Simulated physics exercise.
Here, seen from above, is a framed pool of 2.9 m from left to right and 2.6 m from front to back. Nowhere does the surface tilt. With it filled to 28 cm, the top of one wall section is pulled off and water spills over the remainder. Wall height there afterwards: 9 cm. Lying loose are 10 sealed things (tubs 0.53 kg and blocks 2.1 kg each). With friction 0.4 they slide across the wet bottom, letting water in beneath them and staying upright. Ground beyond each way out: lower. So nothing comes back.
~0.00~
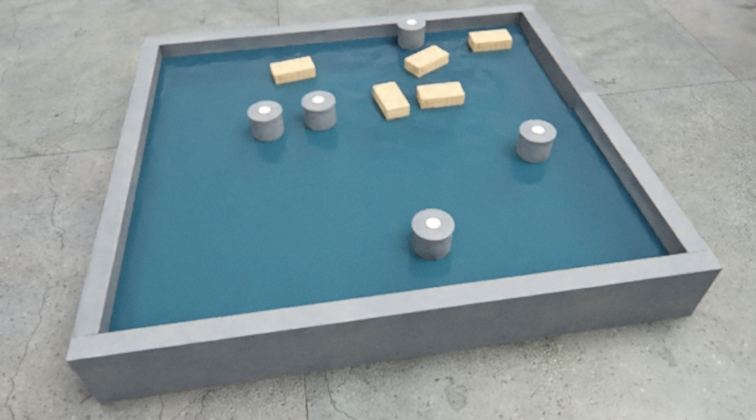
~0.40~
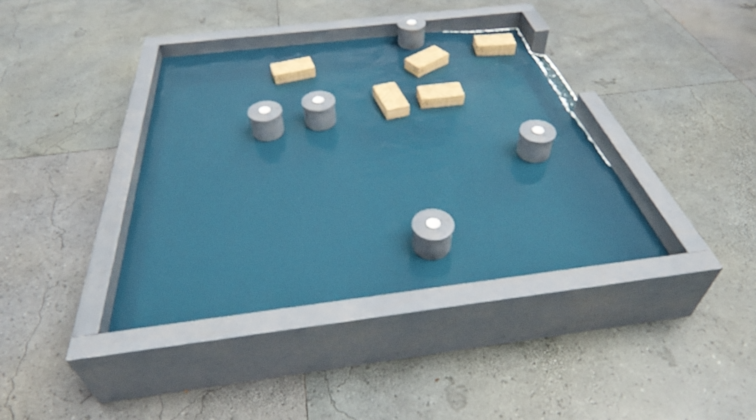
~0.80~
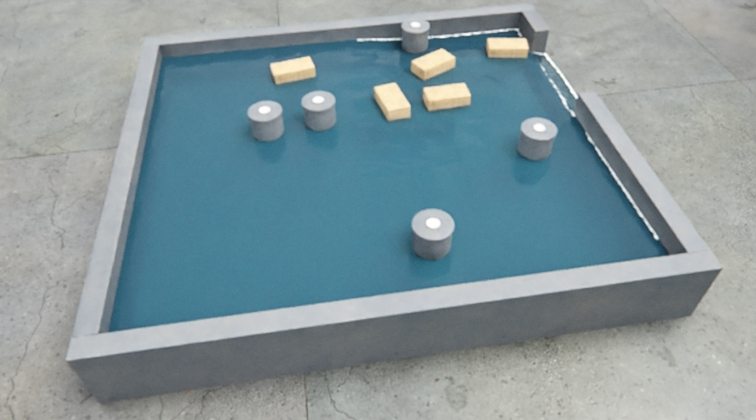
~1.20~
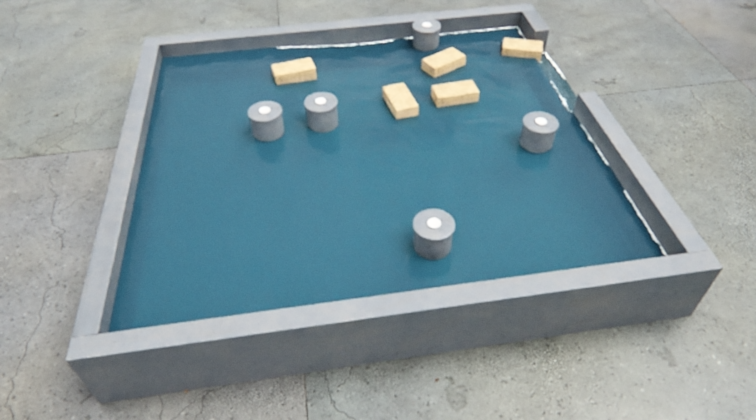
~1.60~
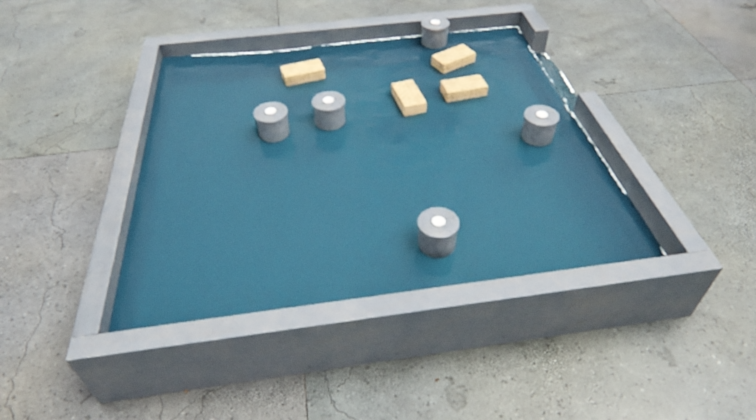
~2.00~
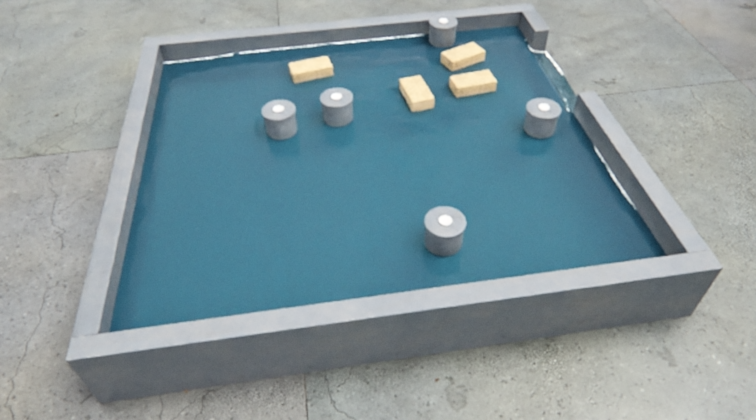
Blue pool losing the top of a right-hand wall section, tubs and blocks slowly drifting rightward, one block disappearing beside the gap.
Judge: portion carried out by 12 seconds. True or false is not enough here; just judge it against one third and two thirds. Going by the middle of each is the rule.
It lies between the two marks.
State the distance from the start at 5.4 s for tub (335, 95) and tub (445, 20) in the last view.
Answer, in order asked: 40 cm, 80 cm.
After 2.8 s 1 of 10 are out; 9 afloat.
After 5.4 s 4 of 10 are out; 6 afloat.
After 8.0 s 6 of 10 are out; 4 afloat.
After 12.0 s 6 of 10 are out; 4 afloat.
